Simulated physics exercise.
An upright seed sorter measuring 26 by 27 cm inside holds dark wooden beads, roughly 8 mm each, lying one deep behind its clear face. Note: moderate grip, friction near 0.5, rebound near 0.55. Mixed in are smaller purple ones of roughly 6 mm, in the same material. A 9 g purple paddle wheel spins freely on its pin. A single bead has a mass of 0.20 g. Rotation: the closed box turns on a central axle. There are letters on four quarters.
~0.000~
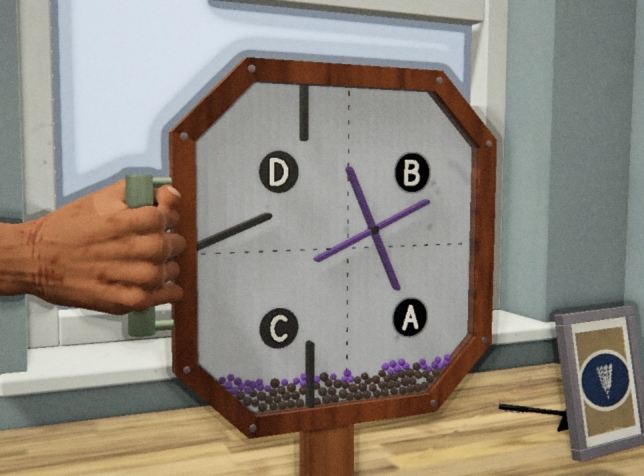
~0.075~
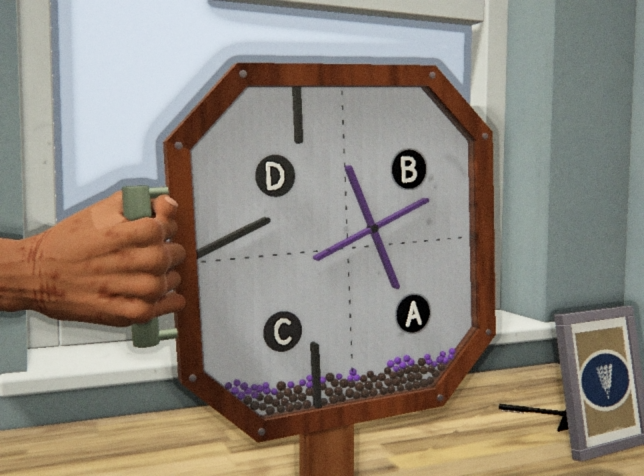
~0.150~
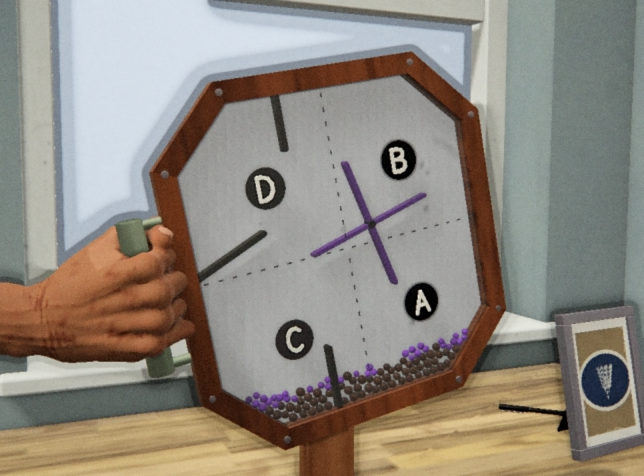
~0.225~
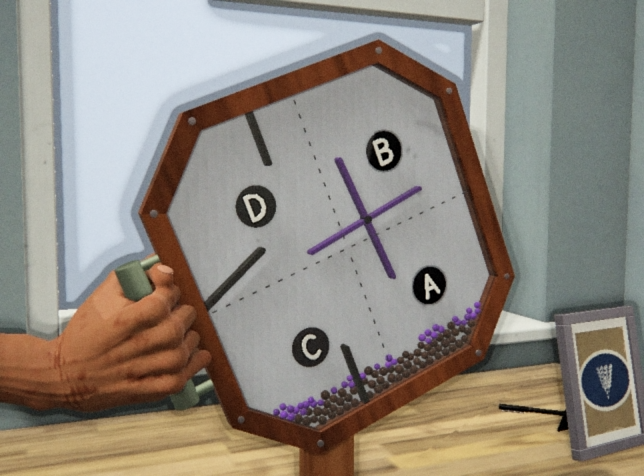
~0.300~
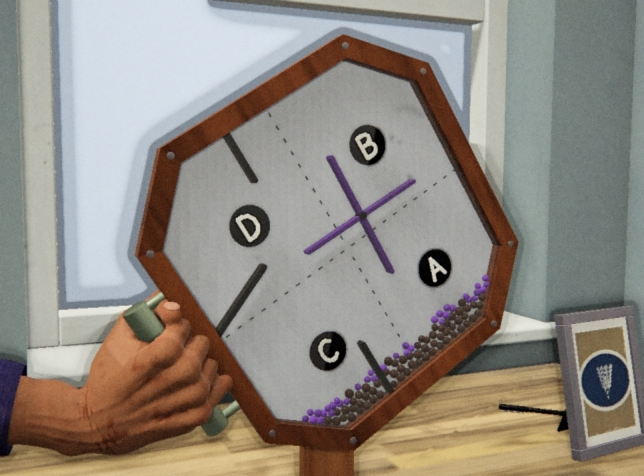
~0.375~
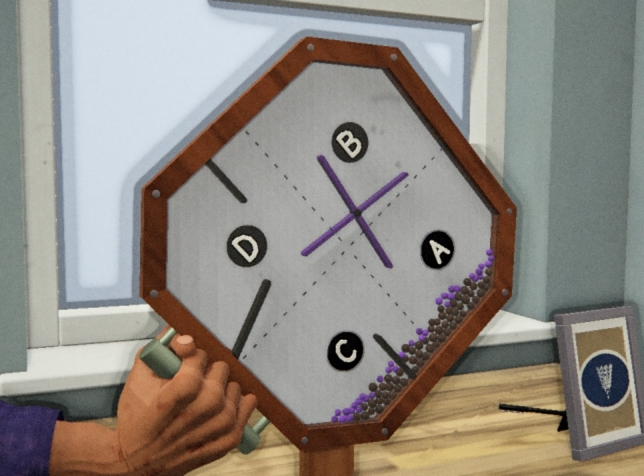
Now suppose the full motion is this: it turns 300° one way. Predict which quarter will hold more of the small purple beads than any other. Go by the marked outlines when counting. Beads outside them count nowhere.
I would say quarter A.
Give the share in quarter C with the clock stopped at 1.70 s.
About 0 percent of the load.
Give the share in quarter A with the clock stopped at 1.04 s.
0 per cent.
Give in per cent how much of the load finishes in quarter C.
Something like 0 per cent finishes there.
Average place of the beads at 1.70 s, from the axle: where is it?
Offset approx. 6 cm right, 8 cm below.
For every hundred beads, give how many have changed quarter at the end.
About 55 percent.
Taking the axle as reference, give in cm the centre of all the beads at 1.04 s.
8 cm right, 4 cm below.
By 1.04 s, it stands 137° anticlockwise; the beads' middle is 8 cm right of and 4 cm below the centre; C 75 %, D 25 %; small ones, C 75 %, D 25 %.
By 1.70 s, it has come round 230° anticlockwise; the beads' middle is 6 cm right of and 8 cm below the centre; B 65 %, D 35 %; small ones, B 70 %, D 30 %.
By 2.27 s, it has come round 300° anticlockwise; the beads' middle is 8 cm right of and 5 cm below the centre; A 10 %, B 70 %, D 20 %; small ones, A 25 %, B 70 %, D 5 %.
Settled by 5.5 s, it has come round 300° anticlockwise; A 90 %, B 10 %, C 0 %, D 0 %; small ones, A 90 %, B 10 %.
